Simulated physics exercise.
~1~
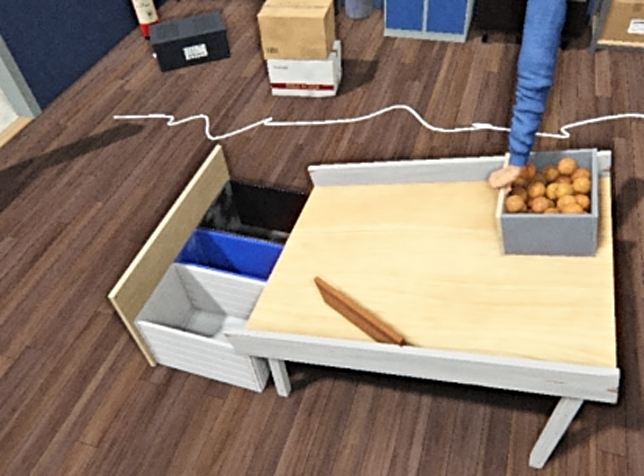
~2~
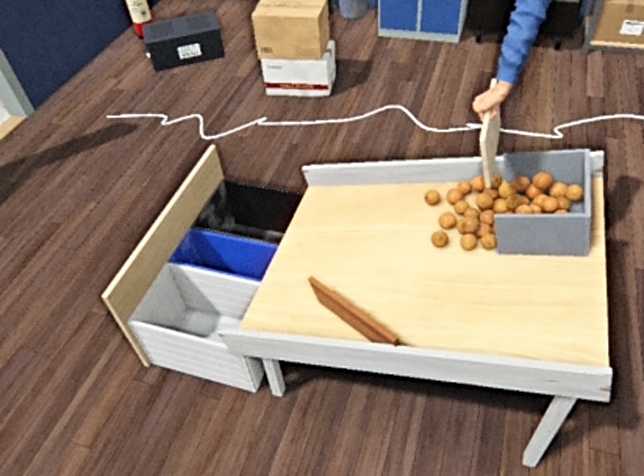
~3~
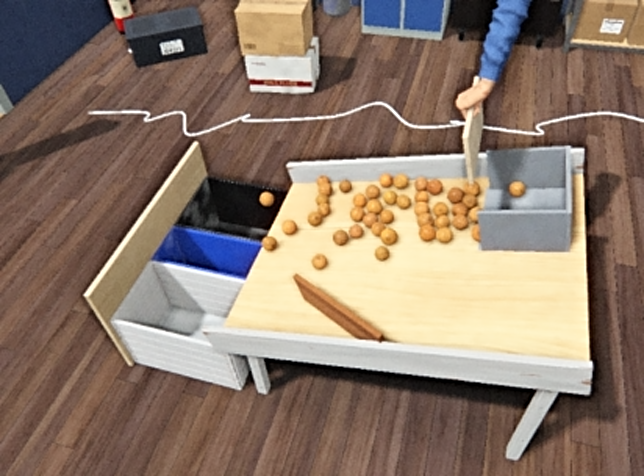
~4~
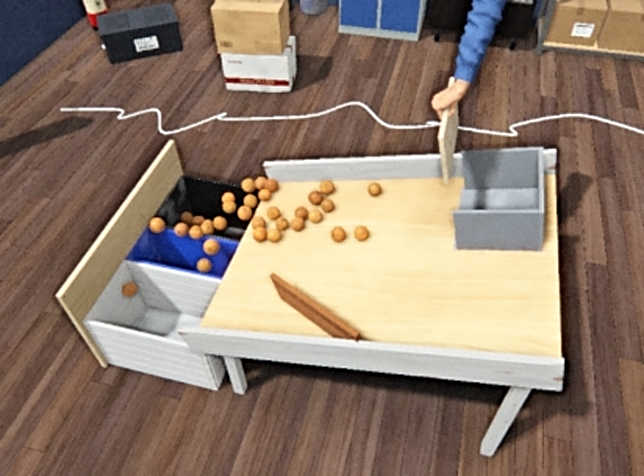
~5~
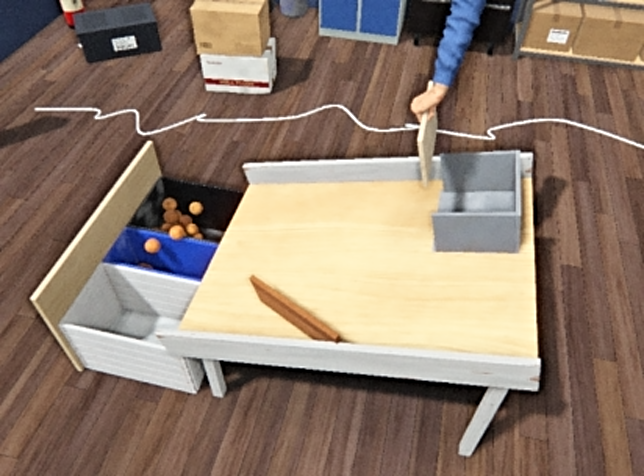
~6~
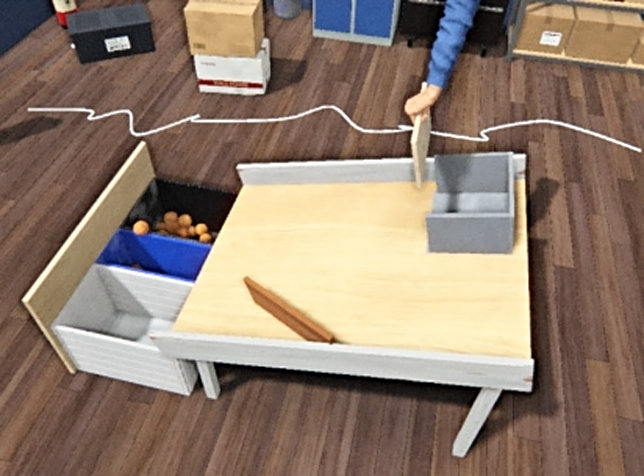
Orange-brown balls fill a grey pen at the right end of a pale wooden table, seen from above in a room with a dark plank floor and boxes behind. A white tub, a blue bin and a black tub stand in a row off the left end, nearest to farthest, and an angled brown board lies on the tabletop. A blue-sleeved arm lifts the pen's gate and holds it up. The balls spill out, spread leftward across the table and drop over the edge. The table empties, with most balls settling in the black tub, fewer in the blue bin.
